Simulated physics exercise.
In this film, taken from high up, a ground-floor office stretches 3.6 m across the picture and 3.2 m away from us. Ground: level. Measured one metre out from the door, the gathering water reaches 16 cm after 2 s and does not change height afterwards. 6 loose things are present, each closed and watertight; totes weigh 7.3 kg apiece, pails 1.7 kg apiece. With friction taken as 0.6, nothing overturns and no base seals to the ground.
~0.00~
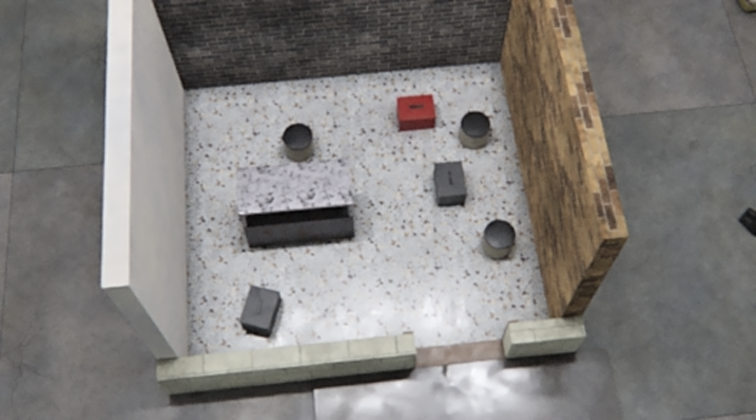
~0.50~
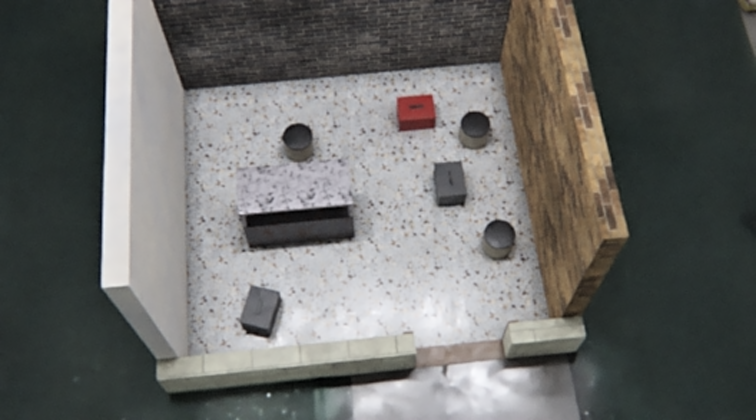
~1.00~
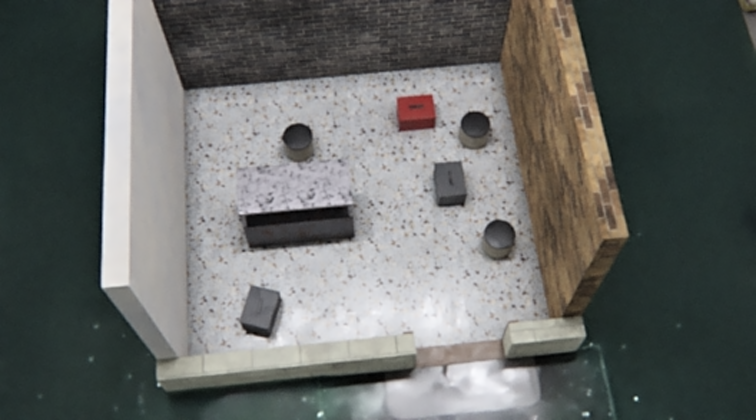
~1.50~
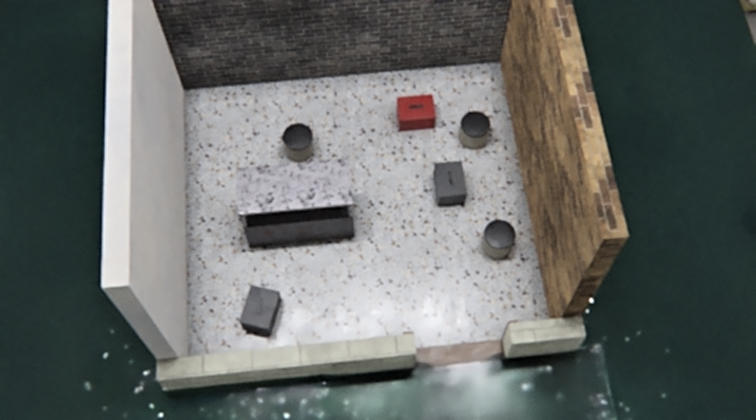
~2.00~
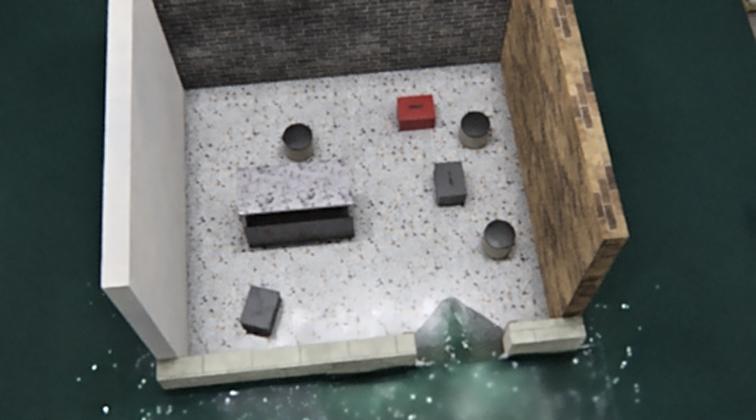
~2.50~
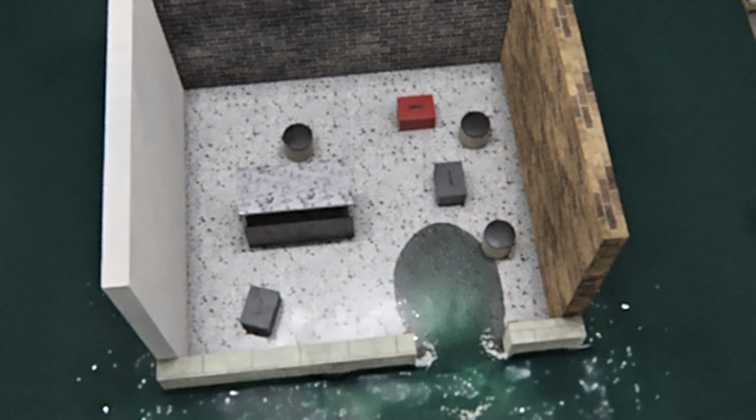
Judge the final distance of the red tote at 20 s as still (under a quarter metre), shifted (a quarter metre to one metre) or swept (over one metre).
I expect it ends up well away.
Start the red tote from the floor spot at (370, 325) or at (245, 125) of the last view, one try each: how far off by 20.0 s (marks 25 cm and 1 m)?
So, one try each: It goes a long distance the first time and goes a long distance the second.
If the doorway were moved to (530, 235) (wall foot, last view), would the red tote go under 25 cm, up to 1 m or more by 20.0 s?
With that change, the red tote makes a small move.
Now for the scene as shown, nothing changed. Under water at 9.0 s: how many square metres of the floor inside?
My estimate is roughly 11.0 m2.
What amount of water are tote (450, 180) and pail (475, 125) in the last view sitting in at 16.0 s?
I'd put it at 9 cm and 10 cm respectively.
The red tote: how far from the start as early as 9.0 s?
About 20 cm out of place.
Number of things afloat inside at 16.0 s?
6 at that moment.
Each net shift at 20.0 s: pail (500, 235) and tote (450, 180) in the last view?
Net displacement, in order: 100 cm; 200 cm.
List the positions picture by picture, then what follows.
In the first frame, the red tote at (416, 107), on the bottom; 0.0 m2 under water; 0 of 6 have shifted.
In the second frame, the red tote at (416, 107), on the bottom; water covers 0.0 m2; 0 of 6 have shifted.
In the third frame, the red tote at (416, 107), on the bottom; 0.0 m2 under water; 0 of 6 have shifted.
In the fourth frame, the red tote at (416, 107) rests on the ground; water covers 0.0 m2; 0 of 6 have shifted.
In the fifth frame, the red tote at (416, 107) rests on the ground; 0.2 m2 under water; 0 of 6 have shifted.
In the sixth frame, the red tote at (416, 107) rests on the ground; 1.1 m2 under water; 0 of 6 have shifted.
After 4.0 s the red tote is near (416, 107), 0.0 m from its start, aground; 1 afloat.
After 9.0 s the red tote is near (433, 115), 0.2 m from its start, afloat; 5 afloat.
After 16.0 s the red tote is near (228, 156), 2.1 m from its start, afloat; 6 afloat.
After 20.0 s the red tote is near (380, 310), 2.4 m from its start, afloat; 6 afloat.
